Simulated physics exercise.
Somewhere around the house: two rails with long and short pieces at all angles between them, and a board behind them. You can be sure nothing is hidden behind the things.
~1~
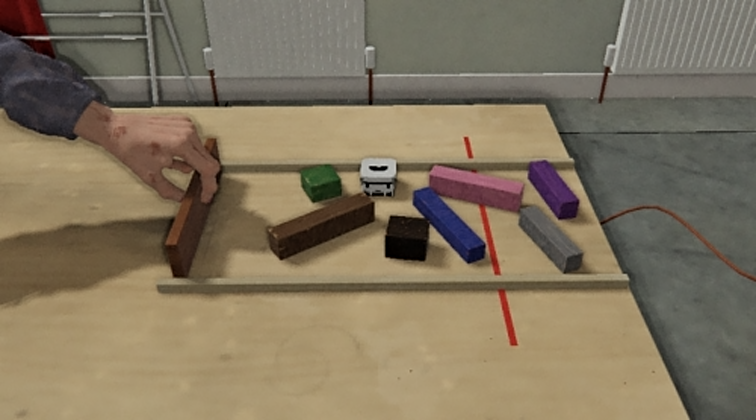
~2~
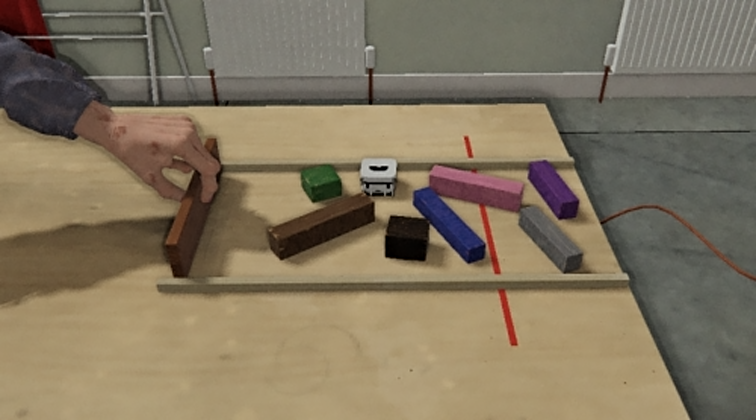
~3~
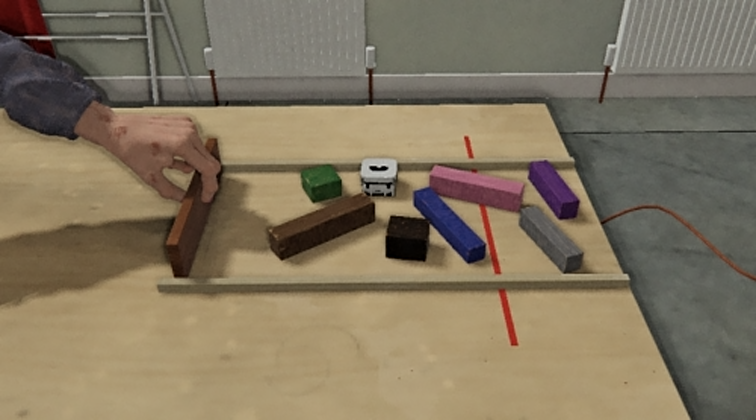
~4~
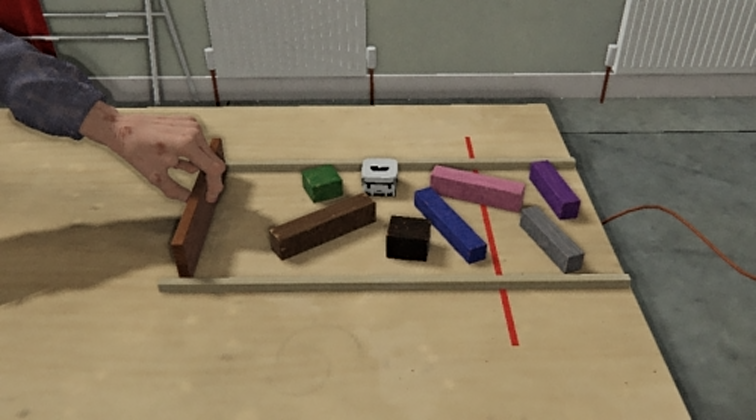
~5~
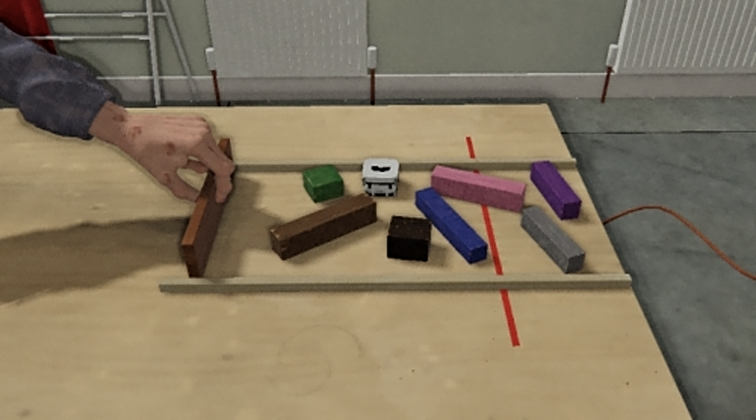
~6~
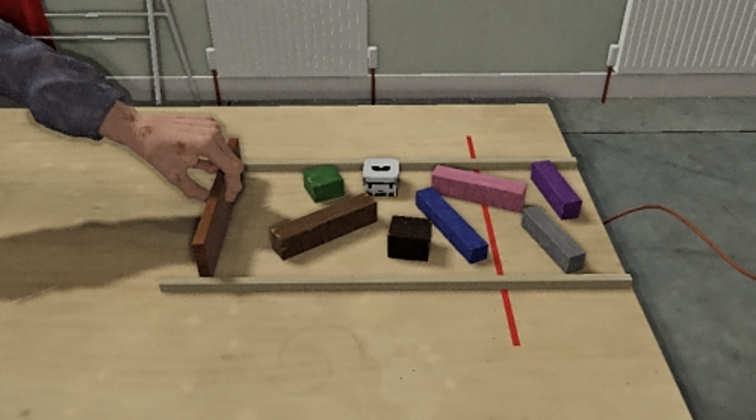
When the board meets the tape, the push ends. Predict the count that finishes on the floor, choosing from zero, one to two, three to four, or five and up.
After the push, none have dropped.
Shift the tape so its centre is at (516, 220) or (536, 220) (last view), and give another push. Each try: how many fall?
Tallies: 3, 4.
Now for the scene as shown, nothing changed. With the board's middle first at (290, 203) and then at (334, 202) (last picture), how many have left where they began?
First position 1; second position 3.
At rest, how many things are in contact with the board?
2 in contact.
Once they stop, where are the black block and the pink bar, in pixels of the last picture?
Listed in order, first is (542, 253) and the other is (575, 191).
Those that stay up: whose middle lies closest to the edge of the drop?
The one in question is the purple bar.
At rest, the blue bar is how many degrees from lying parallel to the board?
The angle is about 5 degrees.
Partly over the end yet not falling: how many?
Looks like 2 of them.
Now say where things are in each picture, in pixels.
Purple bar (552, 189); grey bar (549, 238); pink bar (475, 188); board (197, 204); tape (485, 220), in the first frame.
Grey bar (549, 238); white case (379, 177), in the second frame.
Pink bar (476, 189); black block (408, 238), in the third frame.
Purple bar (554, 189); blue bar (448, 224), in the fourth frame.
Grey bar (551, 238); brown bar (325, 225), in the fifth frame.
Purple bar (555, 189); grey bar (552, 238); pink bar (478, 189); board (221, 203); tape (488, 220), in the sixth frame.
A little later, none off yet; purple bar at rest near (555, 189); grey bar at rest near (552, 238); pink bar at rest near (478, 189).
Next, none off yet; purple bar at rest near (555, 189); grey bar at rest near (552, 238); pink bar shifted a little near (493, 189).
Later still, none off yet; purple bar shifted a little near (567, 188); grey bar moving near (558, 238); pink bar shifted about its own width near (551, 194).
When it is over, the number that fall off is zero.
